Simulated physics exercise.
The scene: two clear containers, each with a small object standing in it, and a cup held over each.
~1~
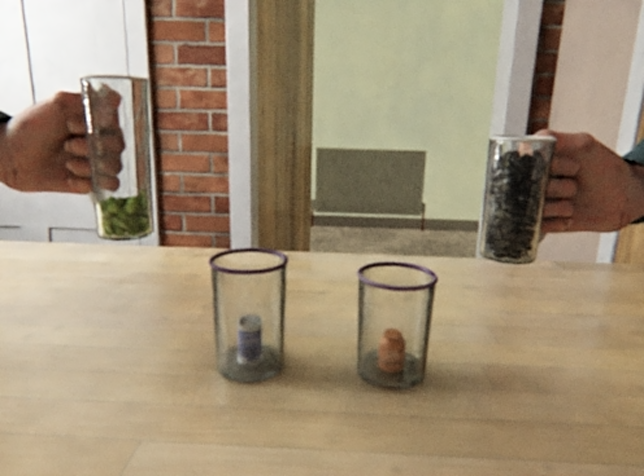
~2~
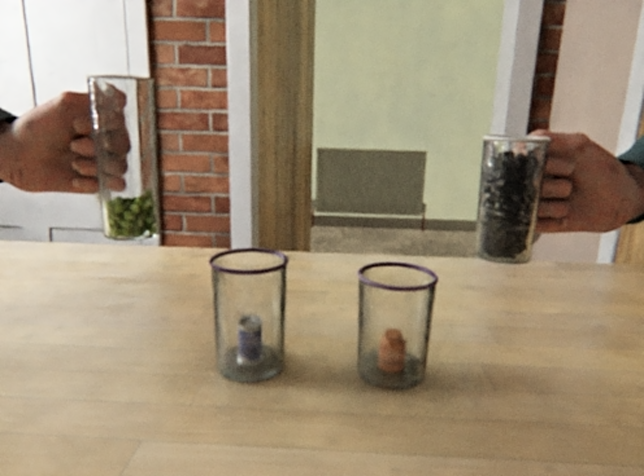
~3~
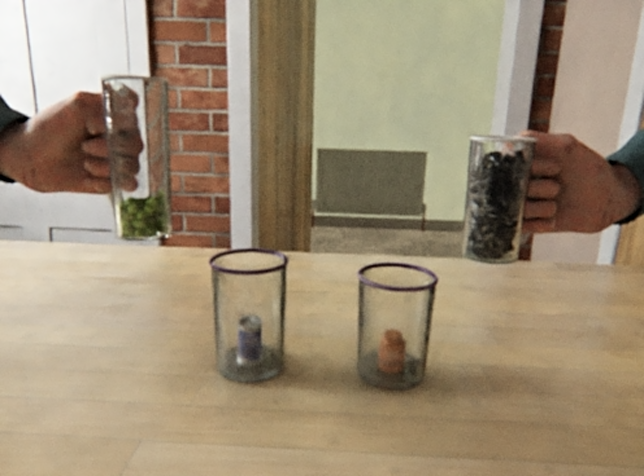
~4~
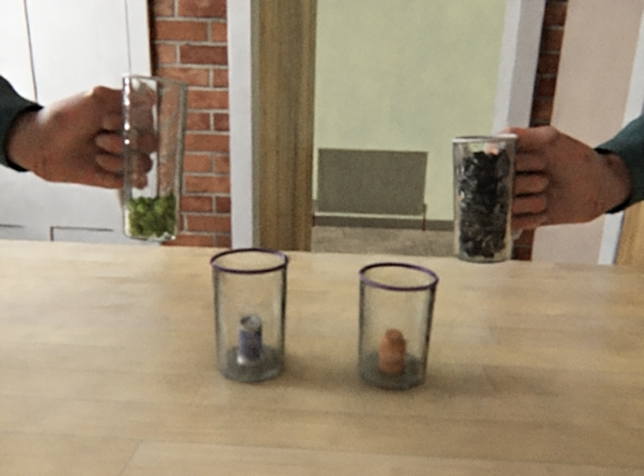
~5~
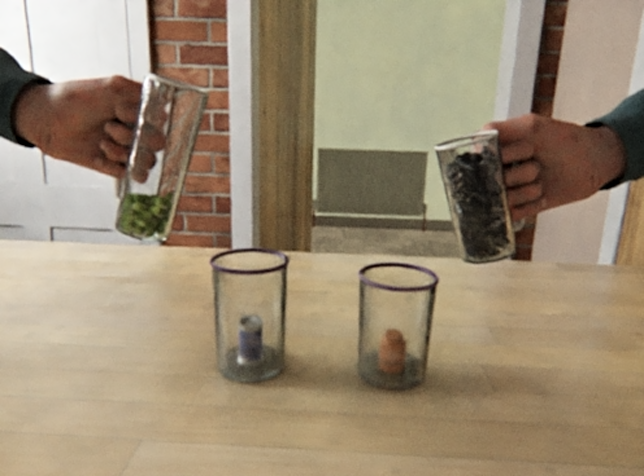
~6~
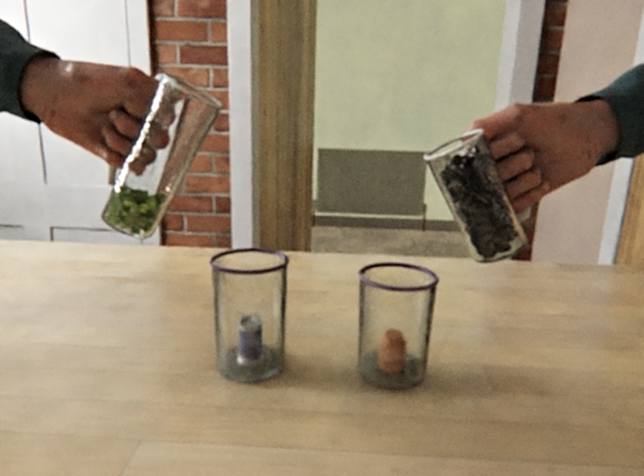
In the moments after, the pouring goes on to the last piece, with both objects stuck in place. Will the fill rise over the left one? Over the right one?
On the left it stands proud of the pile, on the right it ends up hidden.
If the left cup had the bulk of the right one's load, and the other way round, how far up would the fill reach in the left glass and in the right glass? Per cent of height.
Left: 60 %. Right: 25 %.
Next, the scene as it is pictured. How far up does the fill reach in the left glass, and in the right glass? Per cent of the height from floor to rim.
Near 20 on the left, 60 on the right.
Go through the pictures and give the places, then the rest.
The first frame shows small tin in the left glass (250, 342), reaching about a third of the way up; left cup (121, 159), a quarter full of dried peas; small bottle in the right glass (392, 351), reaching about a third of the way up; right cup (514, 199), nearly full of black beans.
The second frame shows left cup (127, 159), upright; right cup (509, 199), upright.
The third frame shows left cup (140, 160), upright; right cup (496, 199), upright.
The fourth frame shows left cup (154, 160), tipped 5°; right cup (483, 199), tipped 5°.
The fifth frame shows left cup (159, 160), tipped 17°; right cup (477, 198), tipped 17°.
The sixth frame shows small tin in the left glass (251, 342); left cup (159, 160), tipped 29°; small bottle in the right glass (393, 351); right cup (477, 198), tipped 29°.
Then, 0.44 s later than the last frame, left glass empty, all of its cupful still in the cup; right glass empty, all of its cupful still in the cup.
Then, 0.91 s later than the last frame, left glass empty, all of its cupful still in the cup; right glass nearly empty, nearly all of its cupful still in the cup.
Then, 1.46 s later than the last frame, left glass nearly empty, none of its cupful still in the cup; right glass half full, none of its cupful still in the cup.
When it is over, left glass a quarter full (surface near (251, 339)), nothing beside it; right glass two thirds full (surface near (395, 313)), nothing beside it; the left thing is still showing; the right thing is covered.
